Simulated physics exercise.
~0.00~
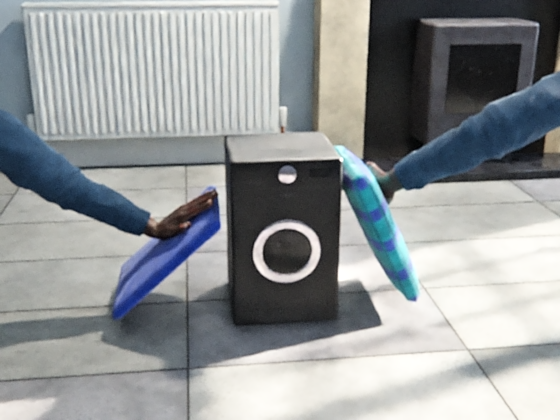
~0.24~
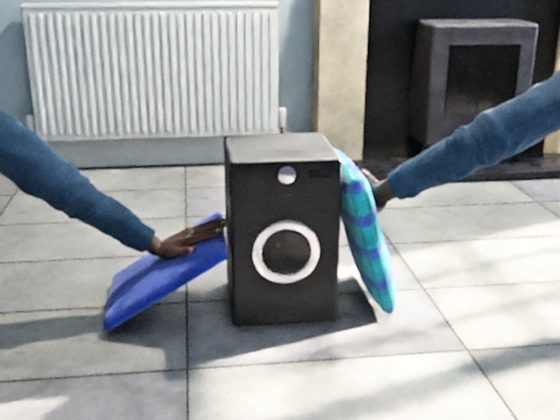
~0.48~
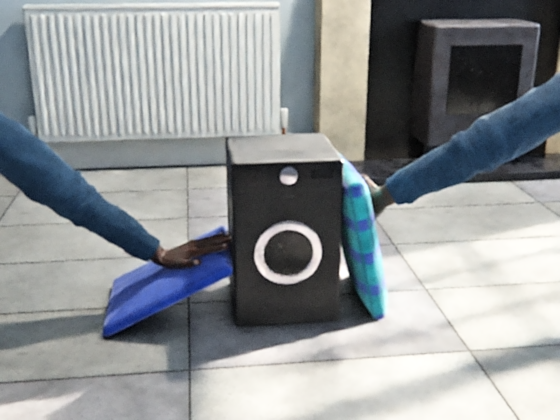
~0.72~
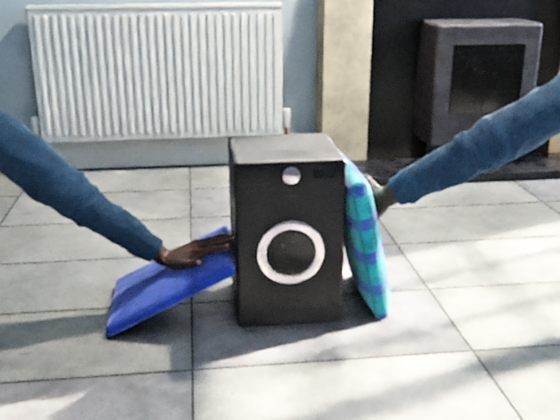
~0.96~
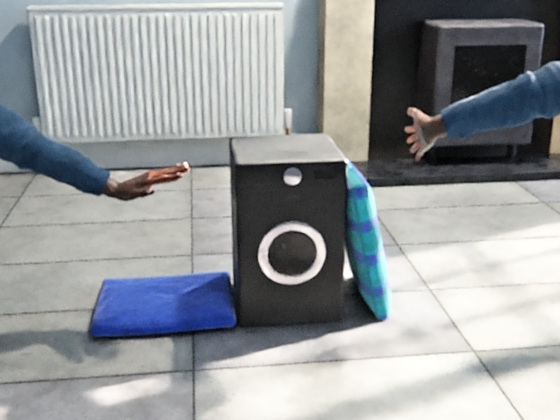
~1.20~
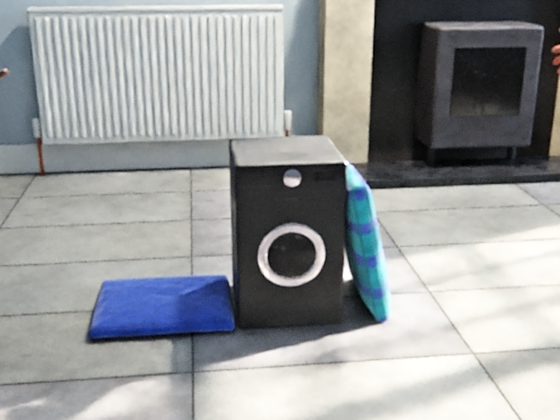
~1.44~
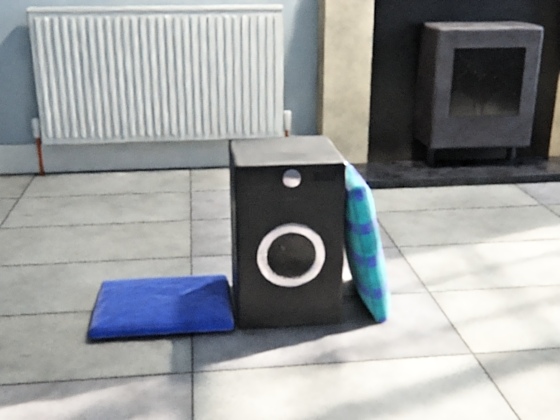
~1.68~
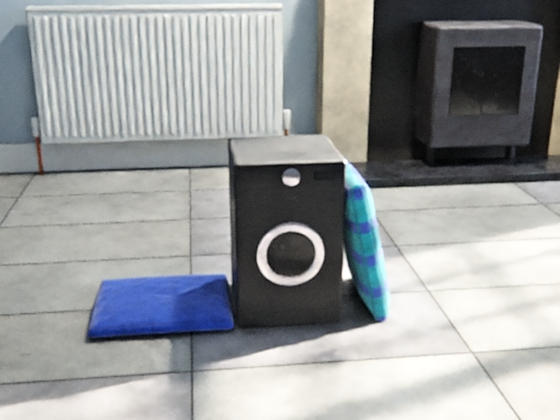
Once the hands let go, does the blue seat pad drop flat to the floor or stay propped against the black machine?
The blue seat pad drops flat to the floor beside the black machine. The turquoise pillow on the other side keeps leaning.
